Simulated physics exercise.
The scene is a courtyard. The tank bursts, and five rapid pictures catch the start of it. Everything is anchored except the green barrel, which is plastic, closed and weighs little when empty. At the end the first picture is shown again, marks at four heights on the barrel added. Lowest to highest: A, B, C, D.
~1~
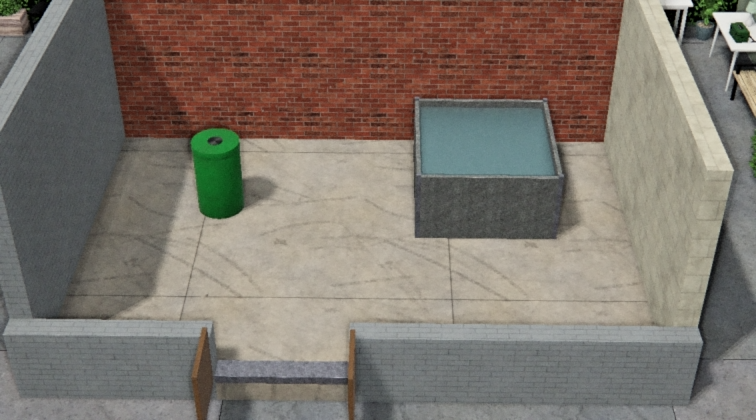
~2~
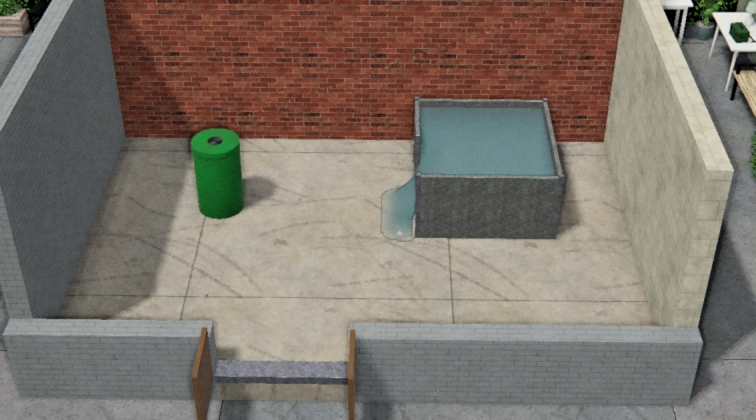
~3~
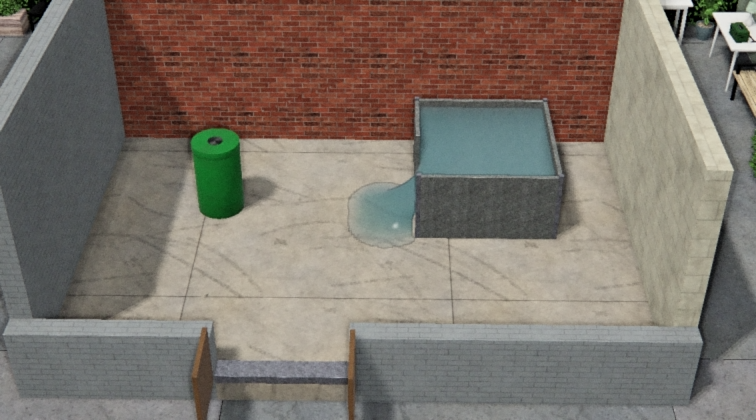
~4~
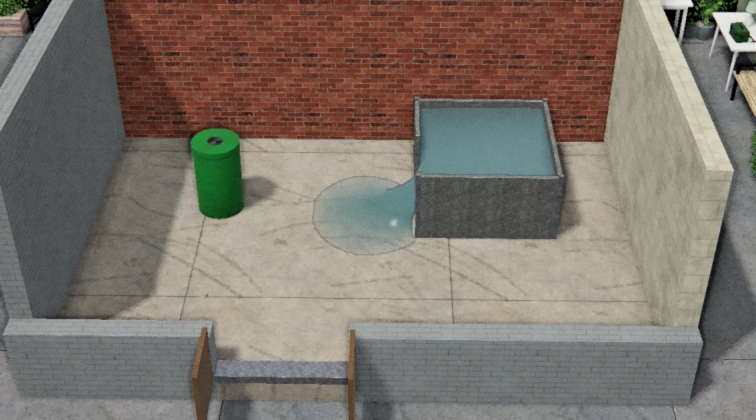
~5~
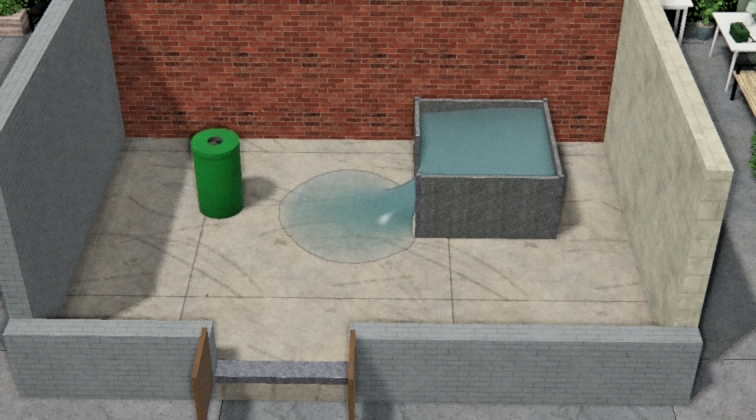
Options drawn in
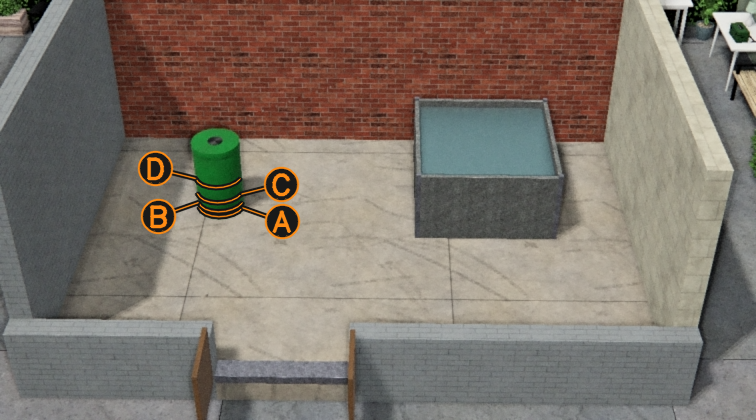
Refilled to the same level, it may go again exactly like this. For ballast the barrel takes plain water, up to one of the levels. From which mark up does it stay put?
It is D.
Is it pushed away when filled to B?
Yes.
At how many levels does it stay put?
One of them.
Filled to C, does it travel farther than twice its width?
No.
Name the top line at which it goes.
Line C.
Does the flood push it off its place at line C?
Yes, that goes wrong.
In orange, A at (218, 216); B at (218, 211); C at (217, 202); D at (215, 187); from the bottom up A, B, C, D.
Choosing A, it is pushed about 4 times its own width away.
Choosing B, it is pushed about 3 times its own width away.
Choosing C, it is pushed about its own width away.
Choosing D, it does not move.
